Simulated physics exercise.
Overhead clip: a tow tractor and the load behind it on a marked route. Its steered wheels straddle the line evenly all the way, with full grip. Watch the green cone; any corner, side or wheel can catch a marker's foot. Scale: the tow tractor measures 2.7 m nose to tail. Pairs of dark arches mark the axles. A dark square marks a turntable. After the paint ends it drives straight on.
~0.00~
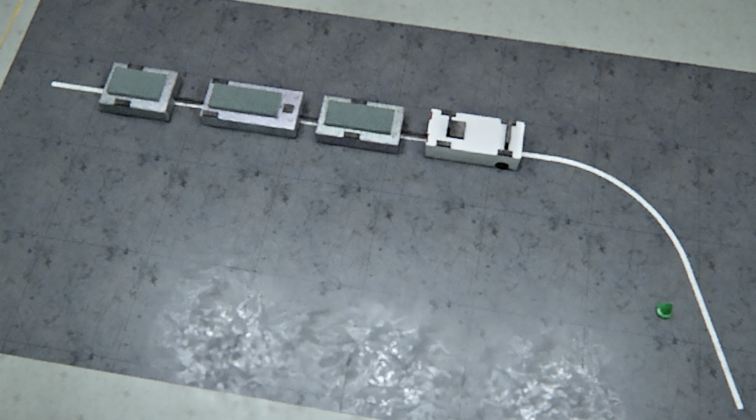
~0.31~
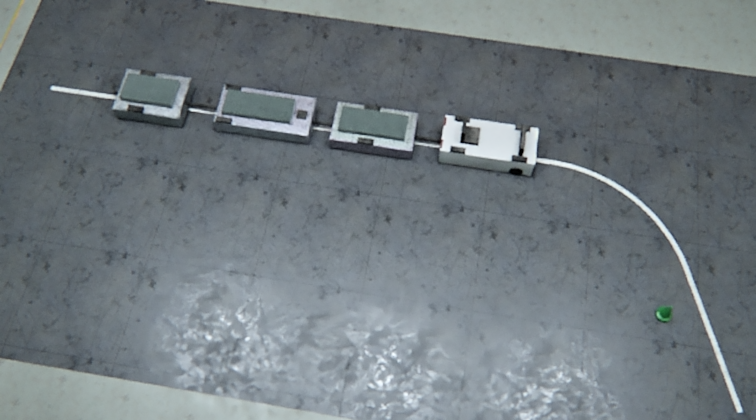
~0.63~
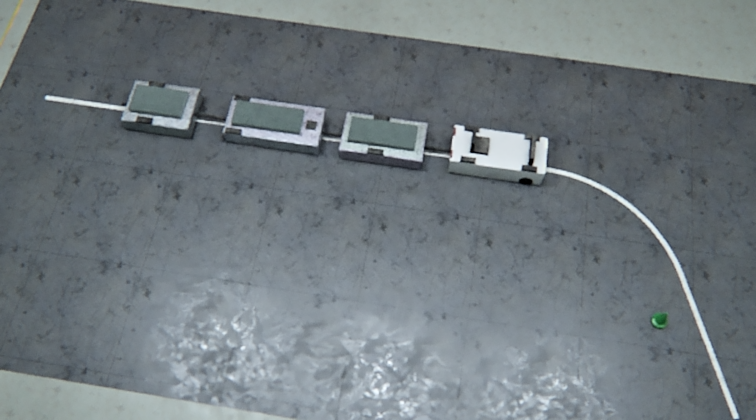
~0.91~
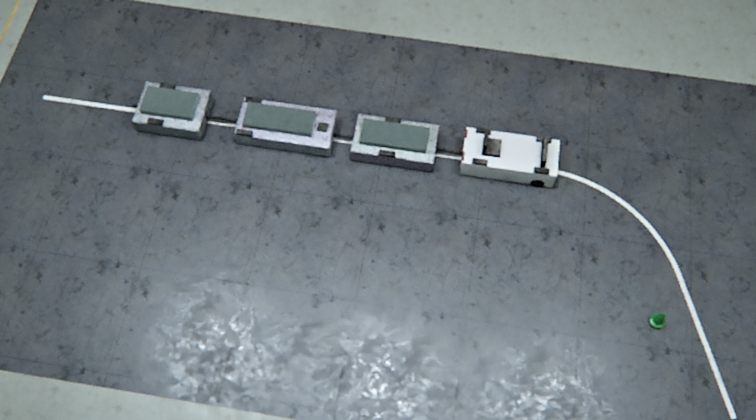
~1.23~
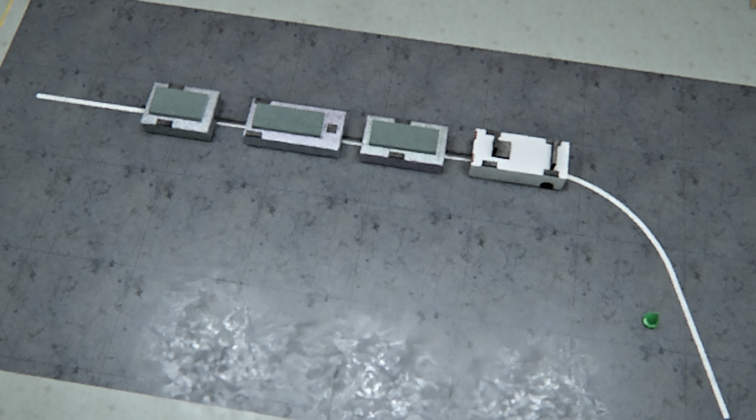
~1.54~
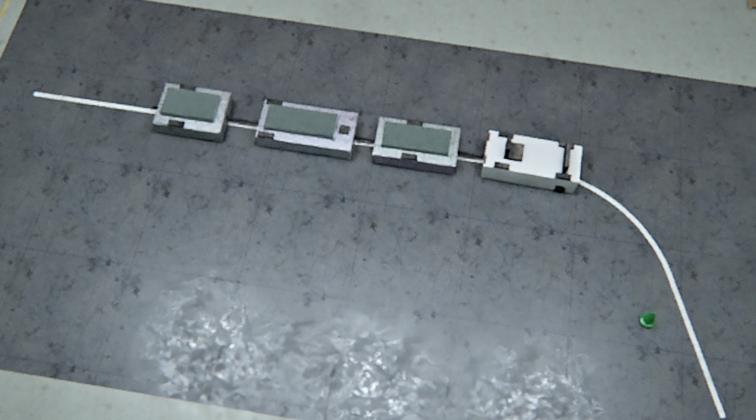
A white tow tractor pulling three grey trailers rightward along a white line on dark flooring, nearing a bend beside a green cone.
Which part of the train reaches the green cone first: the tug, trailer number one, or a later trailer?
That would be trailer number one.
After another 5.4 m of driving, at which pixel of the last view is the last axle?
Around (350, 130).
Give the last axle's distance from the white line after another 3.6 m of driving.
Some 0 cm off it.
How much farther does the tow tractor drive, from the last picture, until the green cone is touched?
After some 8.0 m.
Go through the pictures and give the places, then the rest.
Nose (517, 140); last axle (129, 85); still straight; green (667, 309); 3 trailers, in the first frame.
Nose (531, 146); last axle (142, 91); still straight, in the second frame.
Nose (541, 155); last axle (151, 102); still straight, in the third frame.
Nose (553, 157); last axle (162, 104); still straight, in the fourth frame.
Nose (563, 160); last axle (170, 105); still straight, in the fifth frame.
Nose (575, 163); last axle (182, 106); turned 2°; green (649, 319), in the sixth frame.
By 5.2 s, the last axle is at (343, 129) of the last picture, on the line.
By 7.5 s, the last axle is at (441, 146) of the last picture, 5 cm off the line; the first trailer has hit green.
By 8.9 s, the last axle is at (500, 165) of the last picture, 40 cm off the line.
By 16.3 s, the last axle is out of the picture, 25 cm off the line; 1 of 1 struck in all.
